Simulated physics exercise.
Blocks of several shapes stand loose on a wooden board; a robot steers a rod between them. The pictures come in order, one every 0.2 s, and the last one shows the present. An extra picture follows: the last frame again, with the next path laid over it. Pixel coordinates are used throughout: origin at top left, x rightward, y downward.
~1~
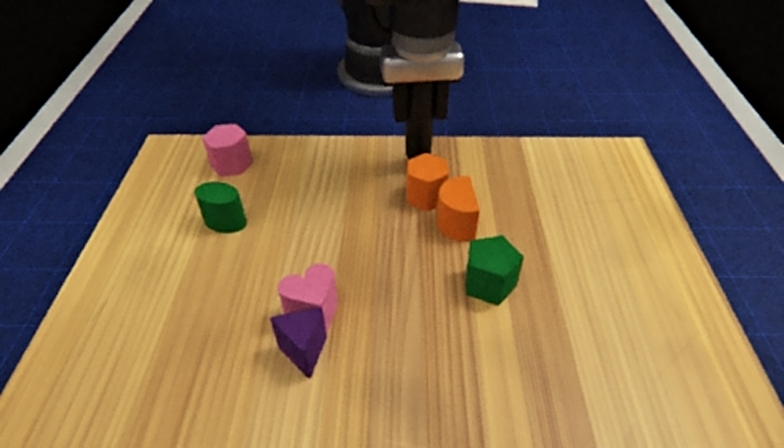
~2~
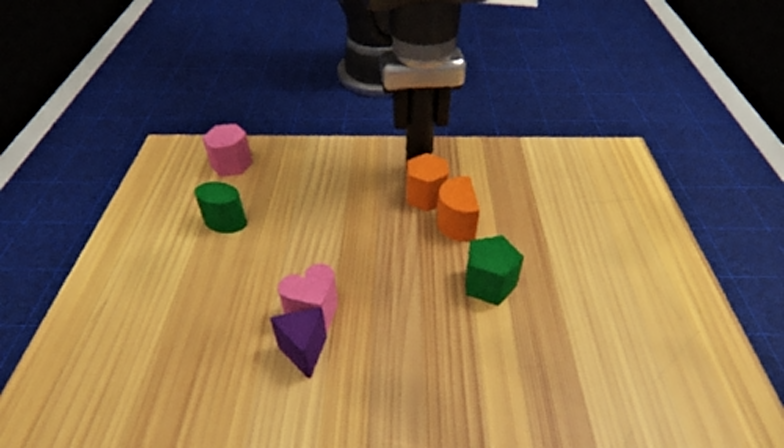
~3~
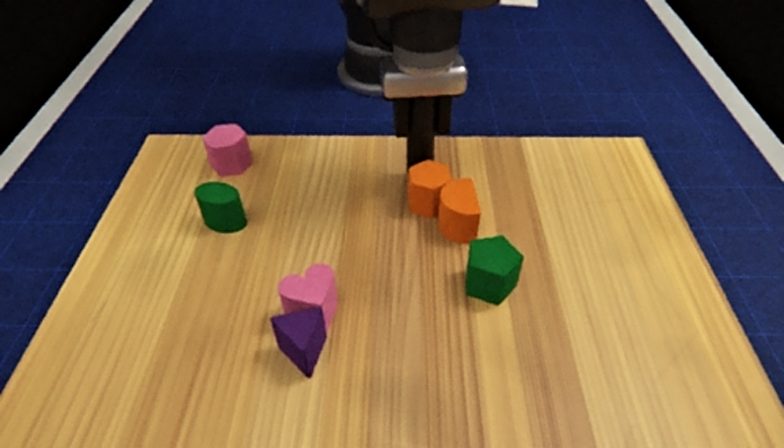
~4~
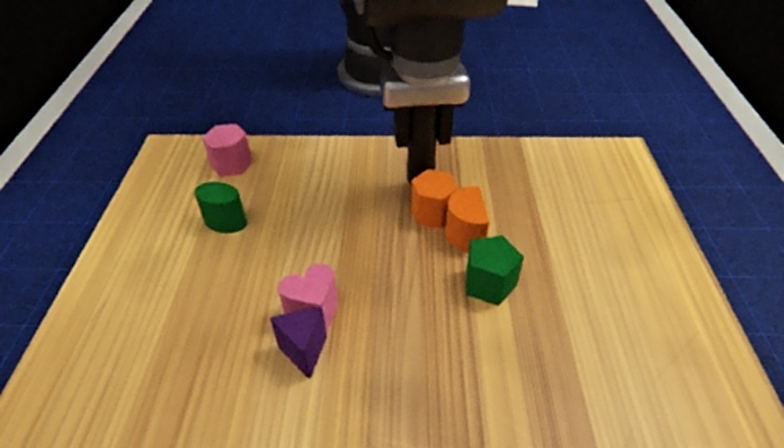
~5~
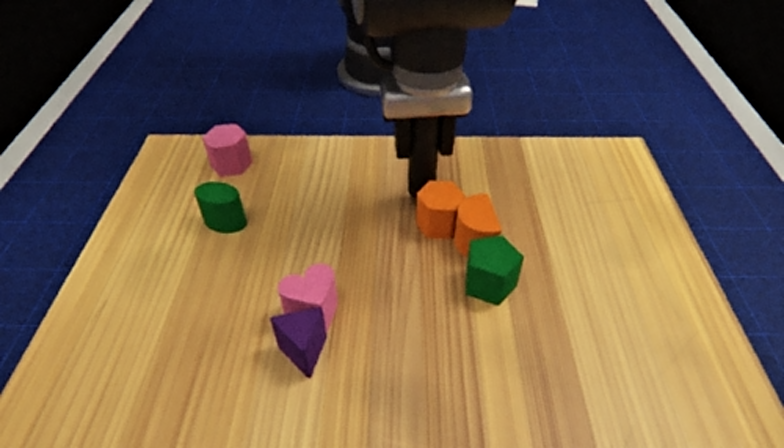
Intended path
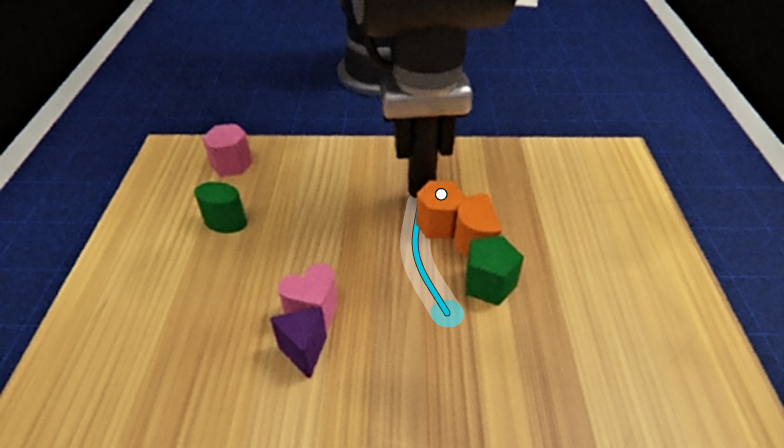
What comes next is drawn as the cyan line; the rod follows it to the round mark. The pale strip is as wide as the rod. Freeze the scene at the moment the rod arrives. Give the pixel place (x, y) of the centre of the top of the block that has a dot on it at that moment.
I'd say the block that has a dot on it ends with its top centre at (462, 235).
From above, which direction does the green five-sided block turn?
Clockwise from above.
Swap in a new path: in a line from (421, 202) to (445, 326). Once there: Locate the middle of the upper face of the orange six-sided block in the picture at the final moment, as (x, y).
By then it is at (475, 239).
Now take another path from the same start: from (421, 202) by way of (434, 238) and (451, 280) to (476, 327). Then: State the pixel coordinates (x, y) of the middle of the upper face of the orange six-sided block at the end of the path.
In the picture, it is at (496, 249).
The line goes from (421, 202) over (416, 235) and (423, 273) to (447, 313); the dot is on the orange six-sided block.
On the path given first. One third of the way, rod (416, 225); orange six-sided block (451, 219), turned 55° anticlockwise; orange half-round block (497, 220), turned 15° anticlockwise; green five-sided block (497, 256), turned 10° clockwise.
Two thirds of the way, rod (424, 263); orange six-sided block (462, 234), turned 110° anticlockwise; orange half-round block (500, 220), turned 15° anticlockwise; green five-sided block (504, 257), turned 25° clockwise.
At the end, rod (448, 303); orange six-sided block (462, 235), turned 110° anticlockwise; orange half-round block (500, 220), turned 15° anticlockwise; green five-sided block (504, 257), turned 30° clockwise.
